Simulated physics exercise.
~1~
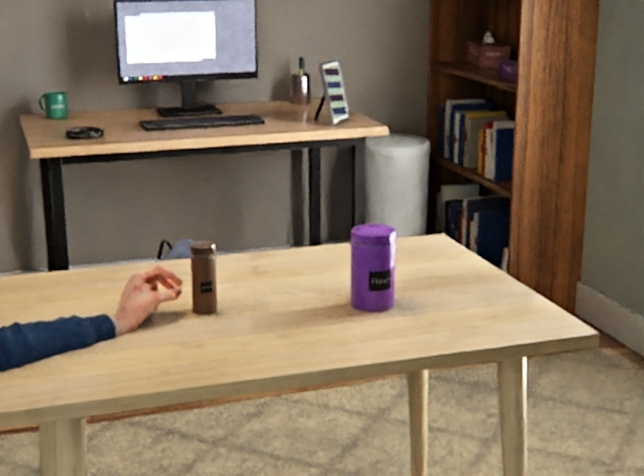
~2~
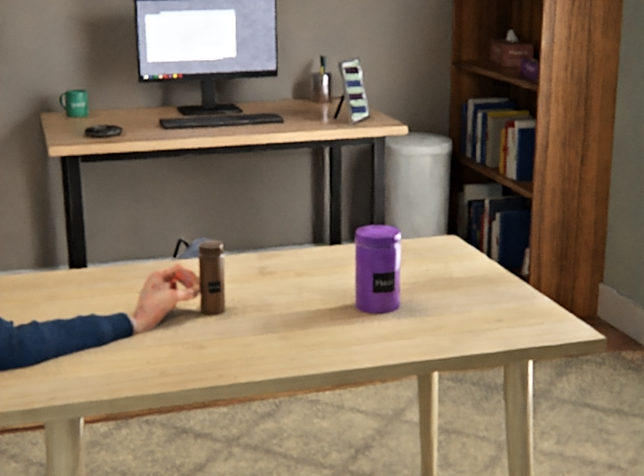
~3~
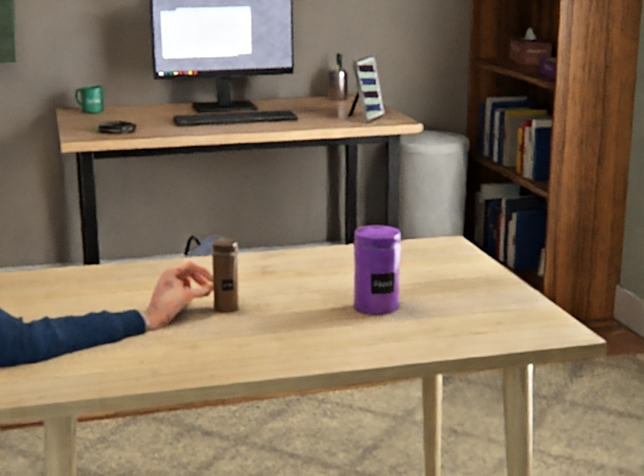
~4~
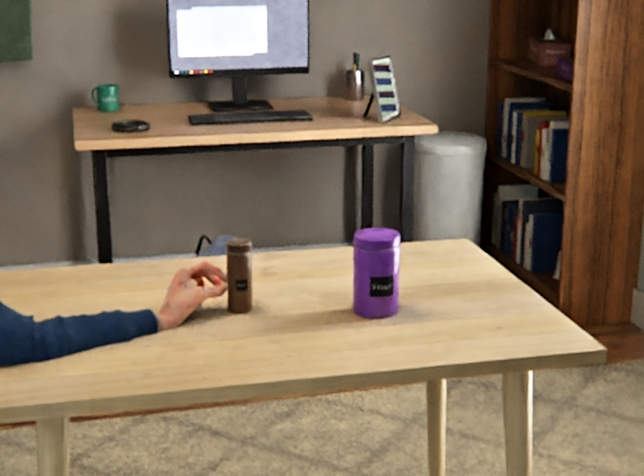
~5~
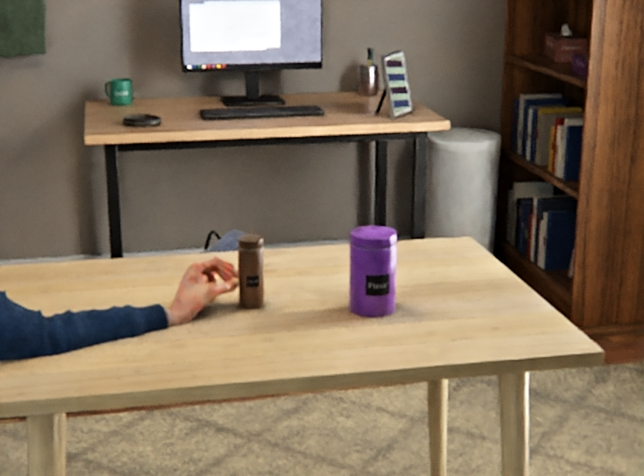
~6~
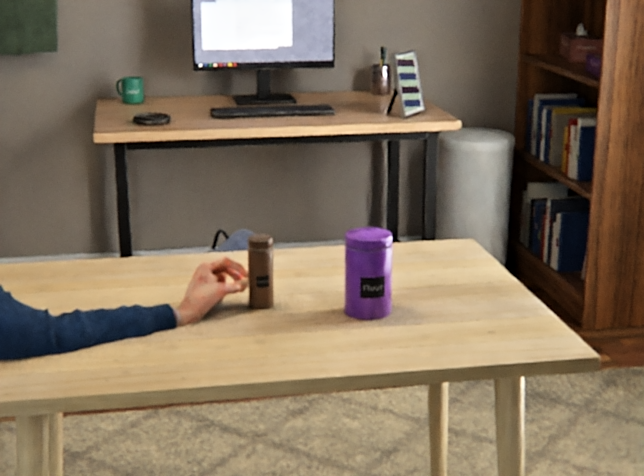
The footage shows a hand at the left of a light wooden table pushing a small brown shaker slowly to the right with a fingertip, toward a purple jar that stays in place, until the shaker stands upright nearer the jar, with a gap still between them.
